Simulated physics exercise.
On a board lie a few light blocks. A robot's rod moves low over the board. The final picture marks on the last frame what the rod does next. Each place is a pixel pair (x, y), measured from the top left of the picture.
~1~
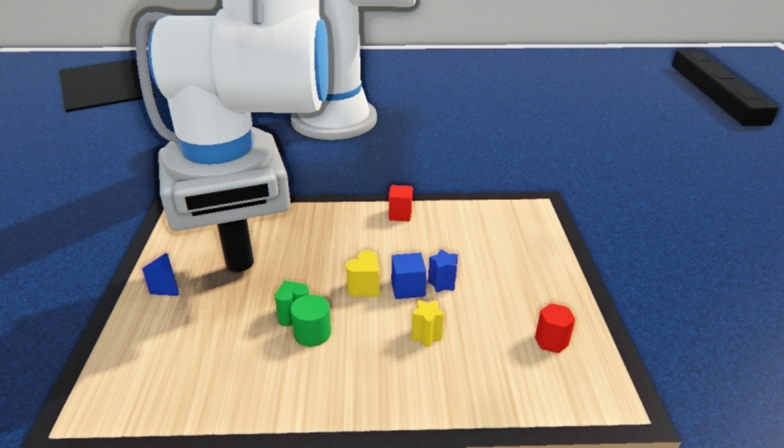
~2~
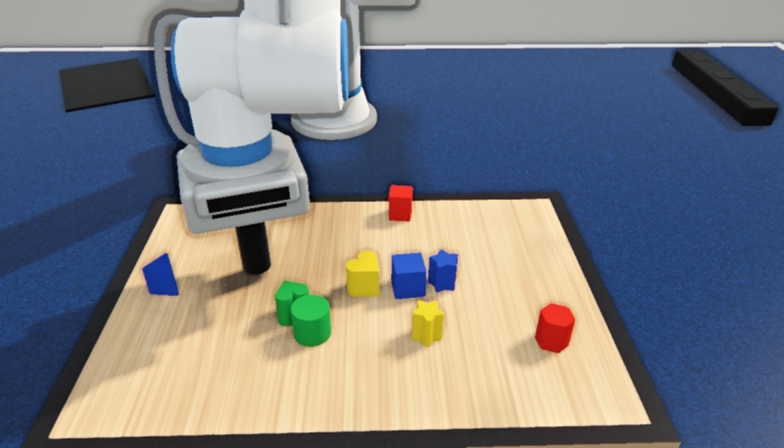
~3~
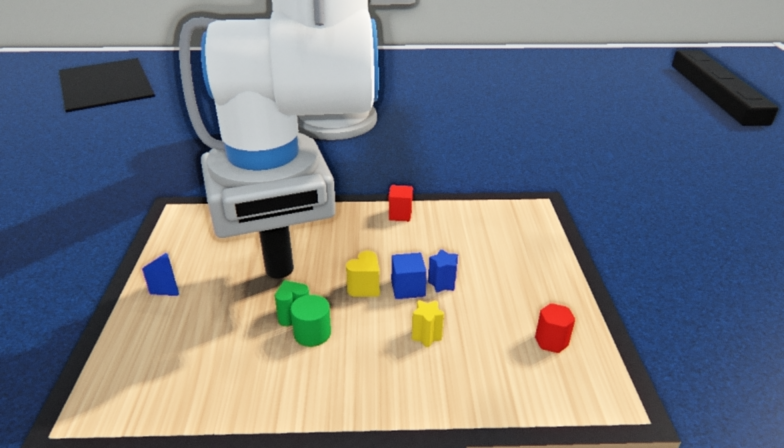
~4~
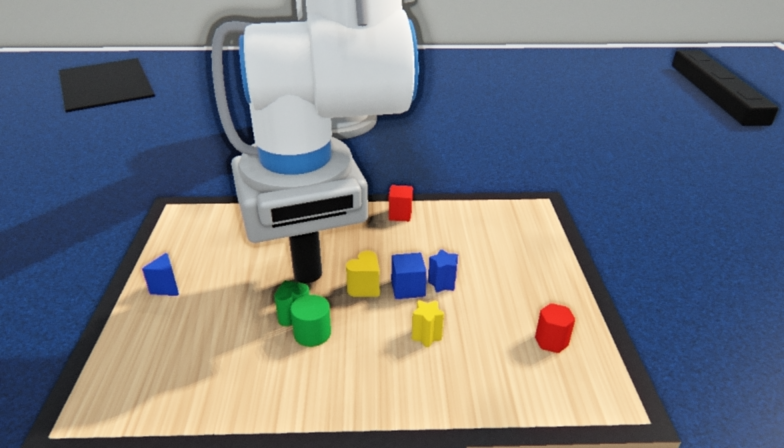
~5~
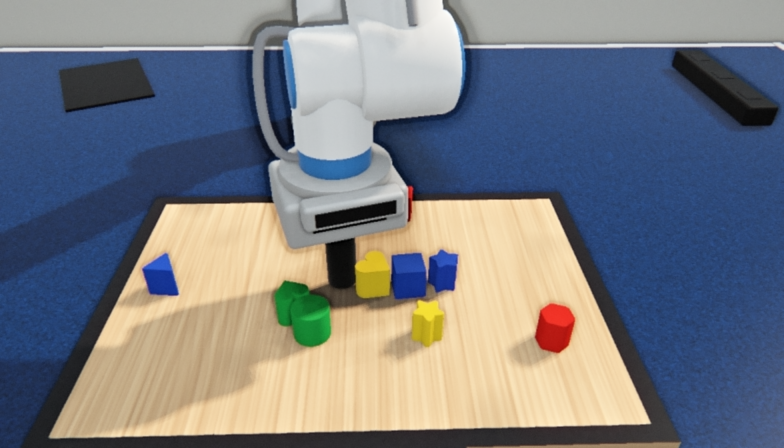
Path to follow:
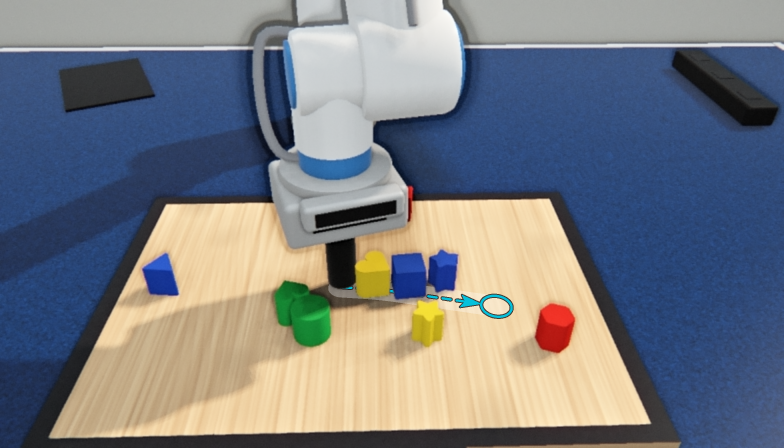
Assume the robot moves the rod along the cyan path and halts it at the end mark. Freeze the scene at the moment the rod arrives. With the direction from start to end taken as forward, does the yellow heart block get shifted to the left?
Final answer: No.
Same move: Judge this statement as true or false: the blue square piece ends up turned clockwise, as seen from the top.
It is false.
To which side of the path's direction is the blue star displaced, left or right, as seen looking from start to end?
Measured against the direction from start to end, the blue star shifts toward the left-hand side.
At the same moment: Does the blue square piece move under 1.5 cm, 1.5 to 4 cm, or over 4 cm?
Once the path ends, it will sit over 4 cm from where it is now.
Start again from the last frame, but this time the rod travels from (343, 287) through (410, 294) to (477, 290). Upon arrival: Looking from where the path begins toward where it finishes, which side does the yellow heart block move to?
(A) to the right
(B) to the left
Correct choice: A.
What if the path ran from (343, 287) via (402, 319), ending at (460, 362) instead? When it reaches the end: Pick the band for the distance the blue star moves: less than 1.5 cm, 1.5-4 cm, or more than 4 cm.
The block shifts between 1.5 and 4 cm.
Drawn move, from (343, 287) over (419, 295) to (496, 306).
On the path given first. One third of the way, rod (394, 284); yellow heart block (420, 272), turned 15° anticlockwise; blue square piece (443, 260), turned 20° anticlockwise; blue star (468, 253).
Two thirds of the way, rod (445, 291); yellow heart block (470, 284); blue square piece (468, 258), turned 50° anticlockwise; blue star (485, 245), turned 30° anticlockwise.
At the end, rod (498, 298); yellow heart block (510, 299), turned 45° clockwise; blue square piece (476, 256), turned 65° anticlockwise; yellow star still; blue star (487, 241), turned 45° anticlockwise.
